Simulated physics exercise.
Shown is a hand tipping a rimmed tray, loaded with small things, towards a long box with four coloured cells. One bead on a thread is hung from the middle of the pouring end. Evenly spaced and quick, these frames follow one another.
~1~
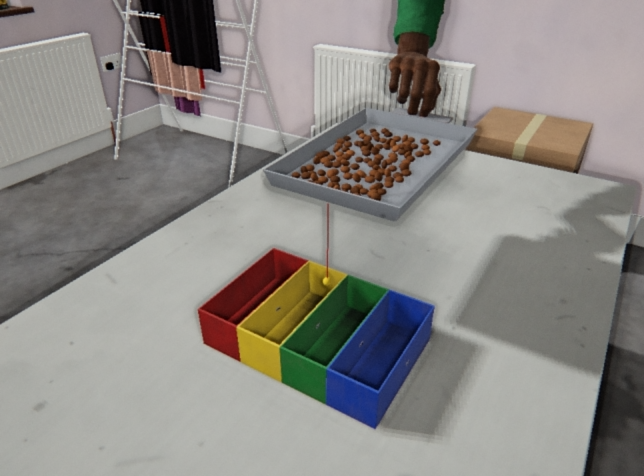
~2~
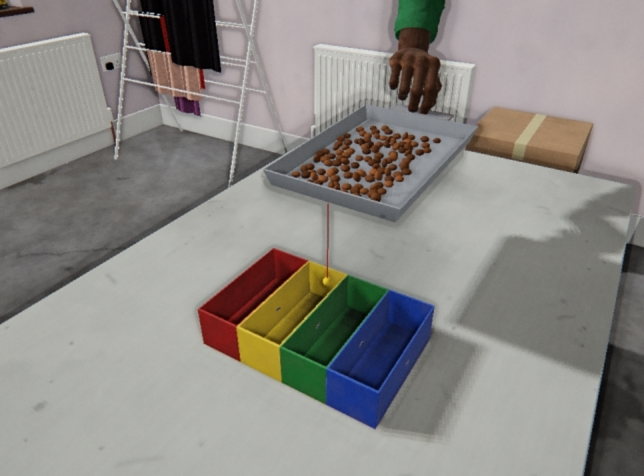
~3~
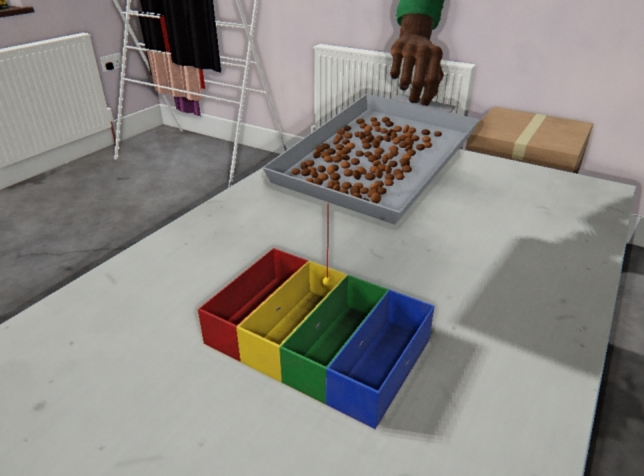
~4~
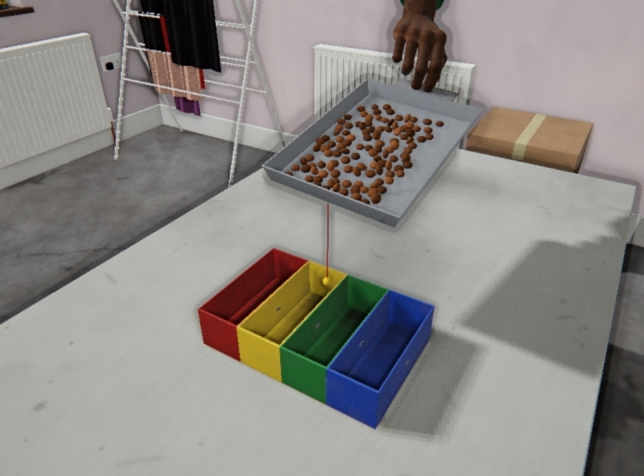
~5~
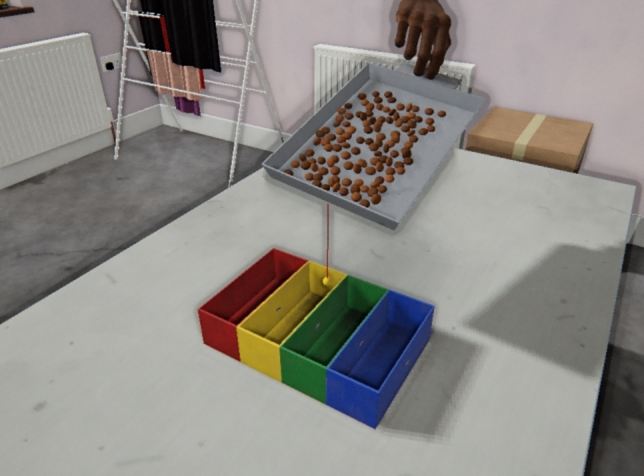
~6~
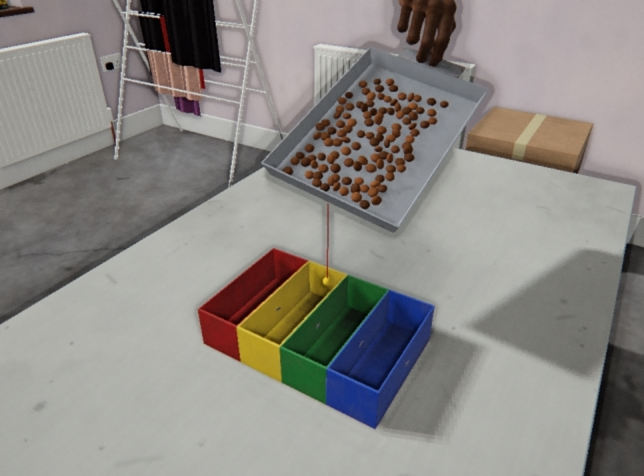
A hand gradually raised the far end of a grey tray of small brown pieces above a box with red, yellow, green and blue cells, tilting it toward the near right corner.
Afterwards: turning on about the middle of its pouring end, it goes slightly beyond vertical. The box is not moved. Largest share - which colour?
Blue cell.
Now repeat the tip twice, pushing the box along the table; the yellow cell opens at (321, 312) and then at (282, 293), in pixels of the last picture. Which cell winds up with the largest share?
You'd see the green cell win the first time and blue win the second.
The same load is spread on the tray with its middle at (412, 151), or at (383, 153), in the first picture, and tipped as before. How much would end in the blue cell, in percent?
Roughly 80 per cent, then 70 per cent.
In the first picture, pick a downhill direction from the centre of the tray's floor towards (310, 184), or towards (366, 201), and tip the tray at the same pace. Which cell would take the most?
That red cell, then the blue one.
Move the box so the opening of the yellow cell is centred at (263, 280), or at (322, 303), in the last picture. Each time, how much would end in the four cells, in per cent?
Close to 30 in a hundred, followed by close to 100 in a hundred.
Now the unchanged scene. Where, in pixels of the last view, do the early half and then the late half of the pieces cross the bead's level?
I'd say around (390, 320) at first, then around (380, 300).
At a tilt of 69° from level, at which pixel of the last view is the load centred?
The load is centred around (381, 212).
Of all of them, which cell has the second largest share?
Green.
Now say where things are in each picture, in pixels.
Corners of the pouring end at (271, 169) and (397, 203), level; middle of the load at (368, 161), bits of dog kibble; bead on its thread at (327, 281); red cell at (219, 332); yellow cell at (259, 351); green cell at (303, 372); blue cell at (352, 395), in the first frame.
Corners of the pouring end at (271, 168) and (397, 204), level; middle of the load at (368, 159), in the second frame.
Corners of the pouring end at (270, 167) and (397, 207), tipped barely, lowest at the right corner; middle of the load at (368, 155), in the third frame.
Corners of the pouring end at (270, 165) and (397, 212), tipped a little, lowest at the right corner; middle of the load at (369, 148), in the fourth frame.
Corners of the pouring end at (270, 163) and (396, 216), tipped clearly, lowest at the right corner; middle of the load at (369, 142), in the fifth frame.
Corners of the pouring end at (269, 161) and (396, 220), tipped clearly, lowest at the right corner; middle of the load at (370, 135); red cell at (219, 332); yellow cell at (259, 351); green cell at (303, 372); blue cell at (352, 395), in the sixth frame.
Soon after the last picture, tray tipped steeply; nearly all on the tray; a small part falling or outside the box.
A little later, tray tipped past a quarter turn; a small part on the tray; about two thirds in the blue cell; about a quarter in the green cell; a small part falling or outside the box.
Later still, tray tipped past a quarter turn; most in the blue cell; about a quarter in the green cell; a stray few falling or outside the box.
At rest, tray tipped past a quarter turn; most in the blue cell; about a quarter in the green cell; none in the yellow cell; none in the red cell; a stray few outside the box.
